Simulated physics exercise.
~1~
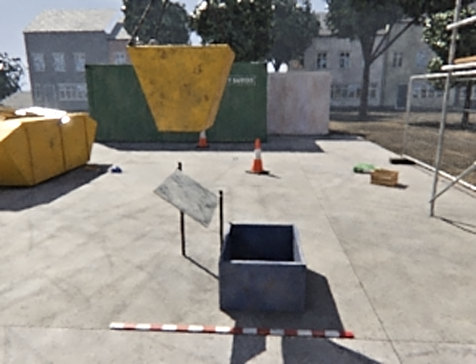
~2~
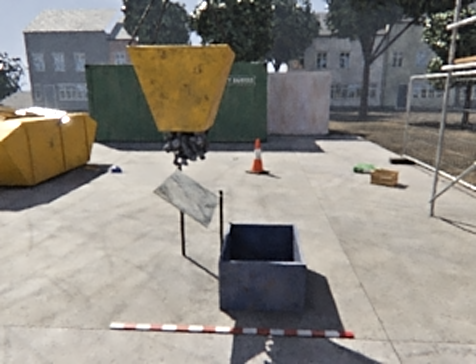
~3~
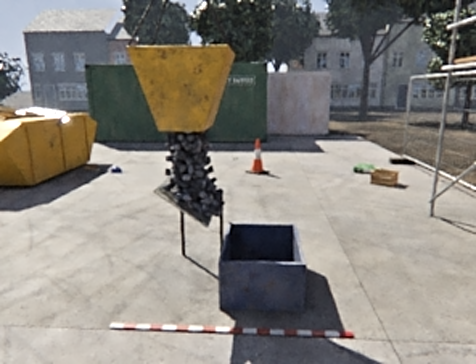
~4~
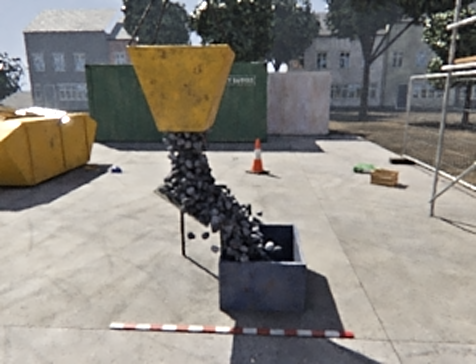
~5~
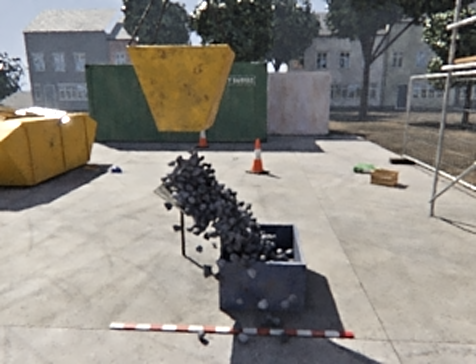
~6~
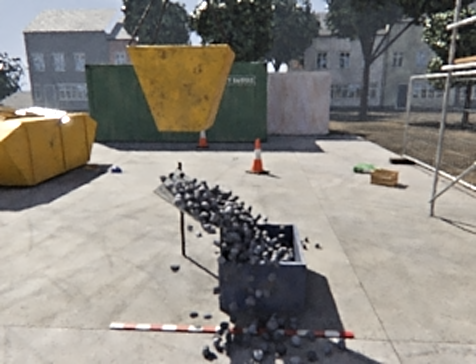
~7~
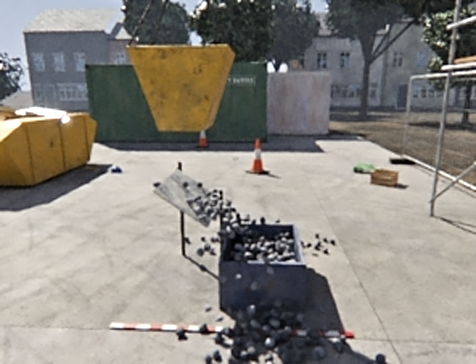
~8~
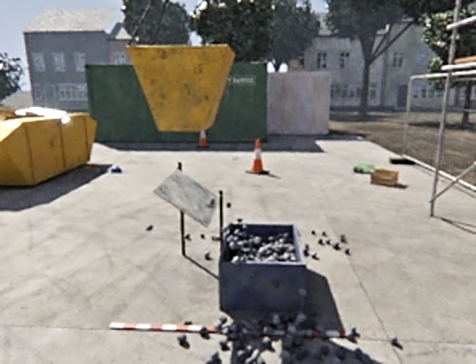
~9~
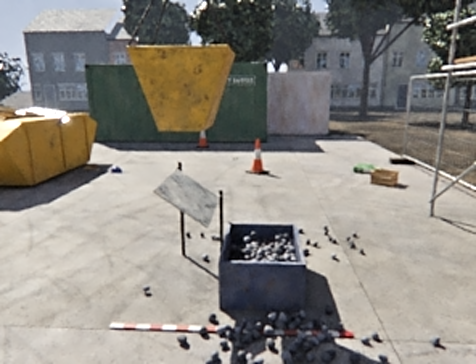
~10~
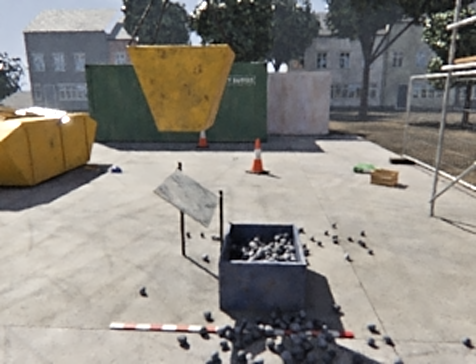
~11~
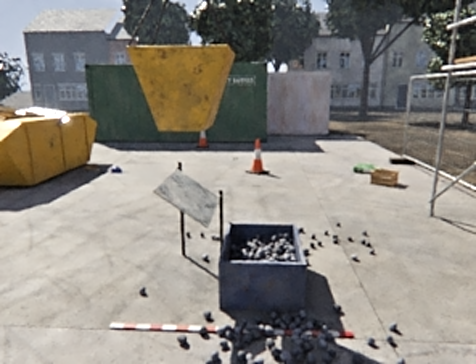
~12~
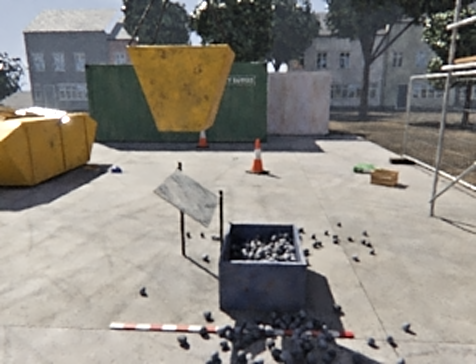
A yellow hopper drops dark stones down a tilted plate, filling a bin and scattering some around.
